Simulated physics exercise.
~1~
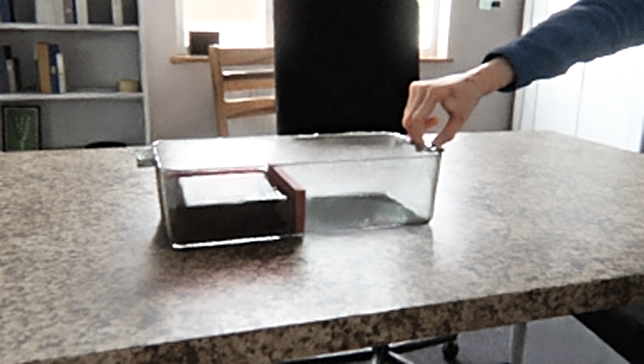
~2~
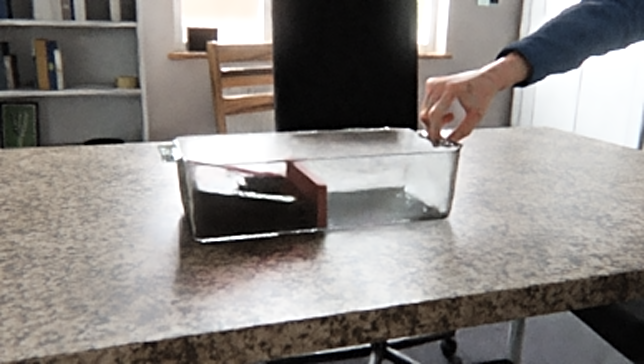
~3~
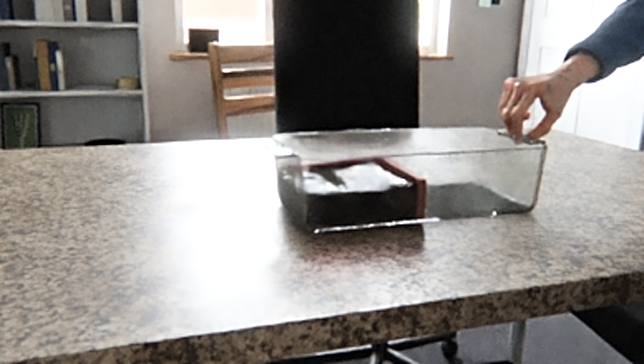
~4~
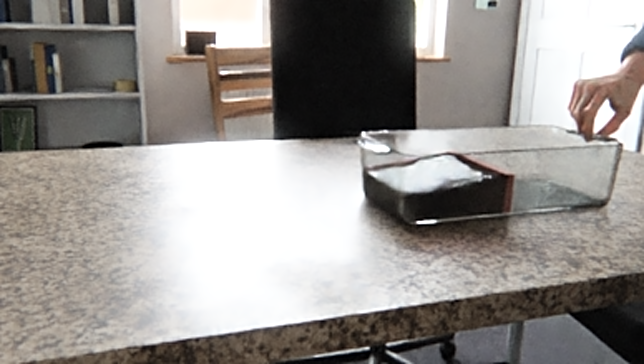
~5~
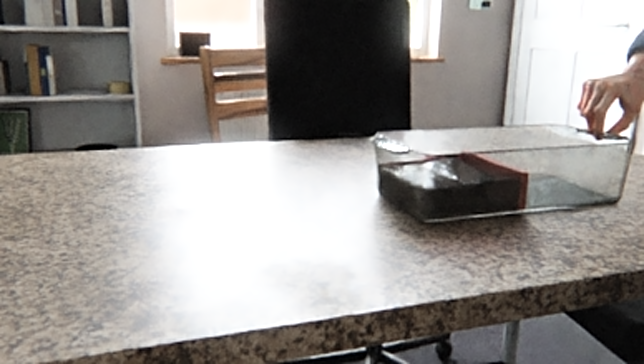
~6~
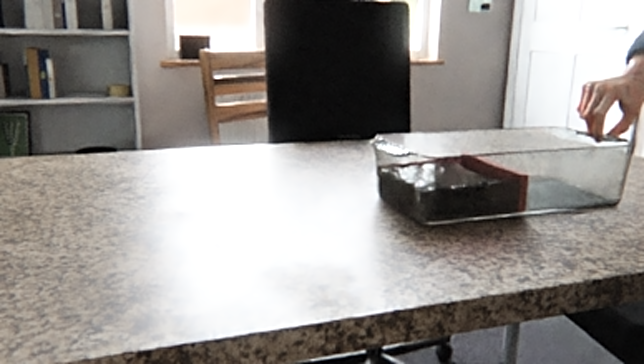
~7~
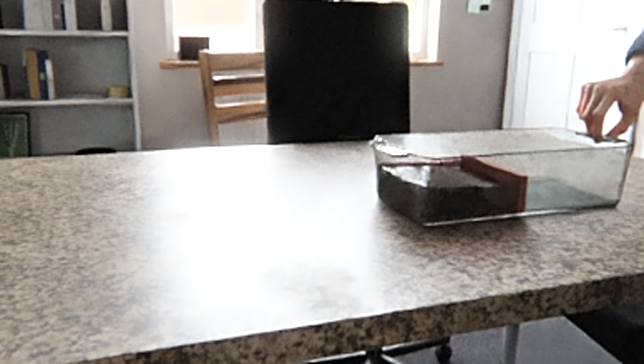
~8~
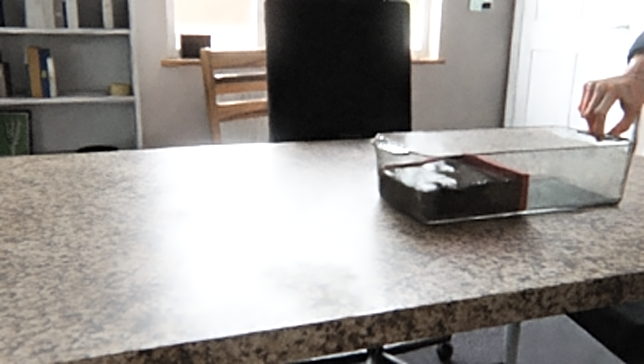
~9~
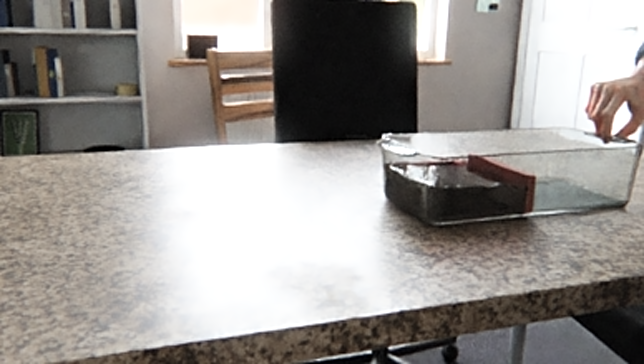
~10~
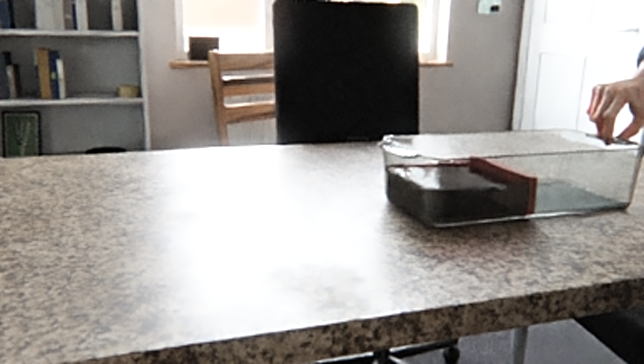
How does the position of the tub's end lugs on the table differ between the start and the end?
At the start the lugs sit with the tub around the left and middle of the table. By the end they have moved with it to the right side of the table.
